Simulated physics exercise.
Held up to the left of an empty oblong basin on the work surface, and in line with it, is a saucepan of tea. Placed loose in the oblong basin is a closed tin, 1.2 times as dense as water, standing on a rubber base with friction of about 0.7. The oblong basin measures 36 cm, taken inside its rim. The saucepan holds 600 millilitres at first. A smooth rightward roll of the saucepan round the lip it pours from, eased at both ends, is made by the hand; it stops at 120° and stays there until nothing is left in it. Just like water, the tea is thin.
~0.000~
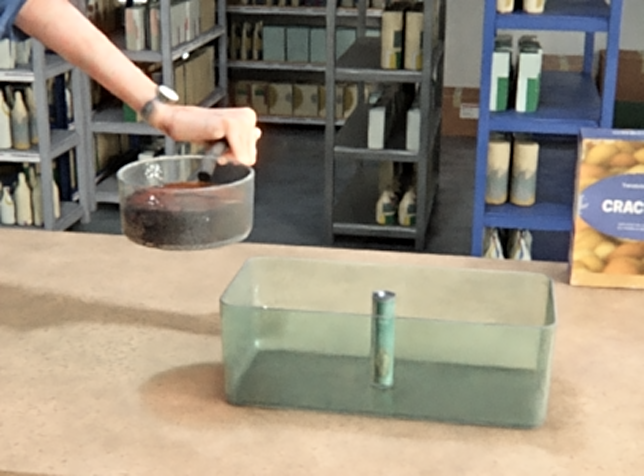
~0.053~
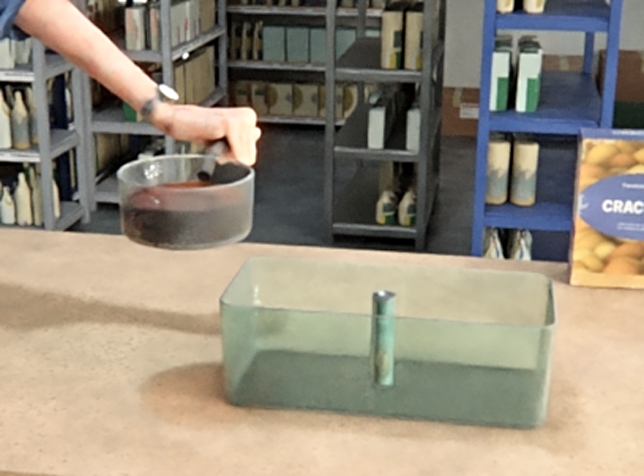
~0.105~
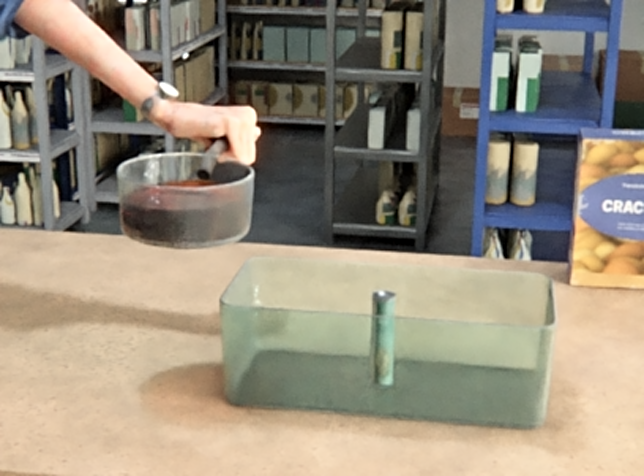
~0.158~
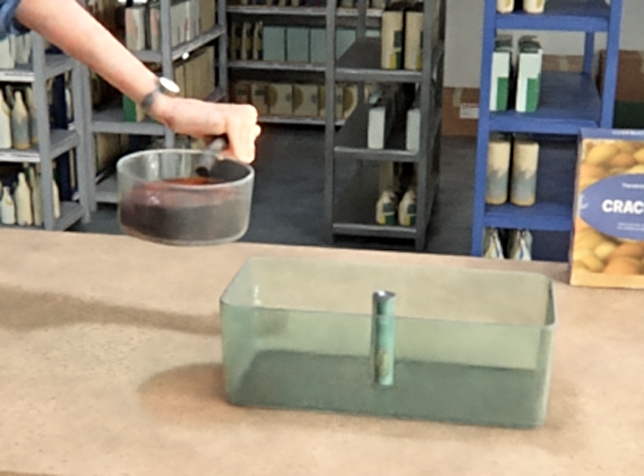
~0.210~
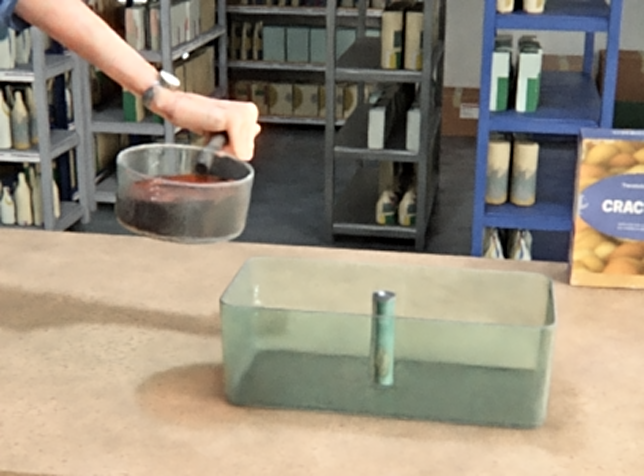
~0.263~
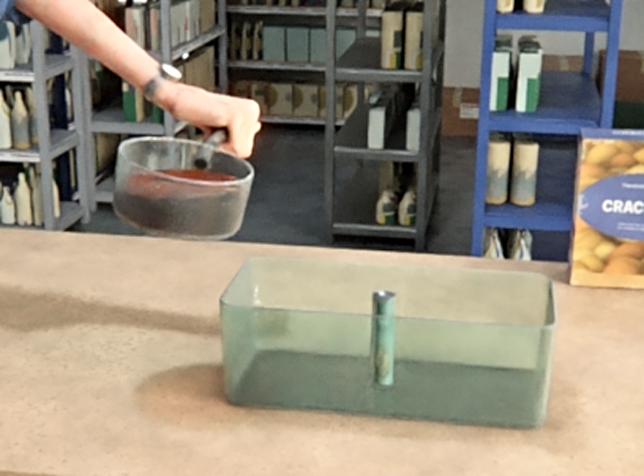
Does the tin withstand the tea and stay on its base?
Yes, it is still on its base.
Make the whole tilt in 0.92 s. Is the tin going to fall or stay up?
Tips over.
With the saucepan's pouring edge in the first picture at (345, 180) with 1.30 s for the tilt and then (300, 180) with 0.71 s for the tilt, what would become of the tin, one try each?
First it stays on its base; then it tips over.
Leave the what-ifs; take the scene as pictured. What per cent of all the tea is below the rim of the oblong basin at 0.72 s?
Some 5 per cent.
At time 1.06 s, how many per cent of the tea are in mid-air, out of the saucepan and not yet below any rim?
Airborne fraction: Approx. 16 %.
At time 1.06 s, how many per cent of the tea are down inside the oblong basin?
Some 80 percent of the total.
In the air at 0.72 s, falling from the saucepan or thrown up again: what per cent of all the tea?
Around 36 in a hundred.
Then, 0.72 s in, the tilt is 71° and 60 per cent is still to pour; the tin stands where it began.
Then, 1.06 s in, the tilt is 110° and 6 per cent is still to pour; the tin stands where it began.
Then, 1.42 s in, the tilt is 120° and 0 per cent is still to pour; the tin stands where it began.
Then, 1.80 s in, the tilt is 120° and 0 per cent is still to pour; the tin stands where it began.
Finally, the tin stands where it began.
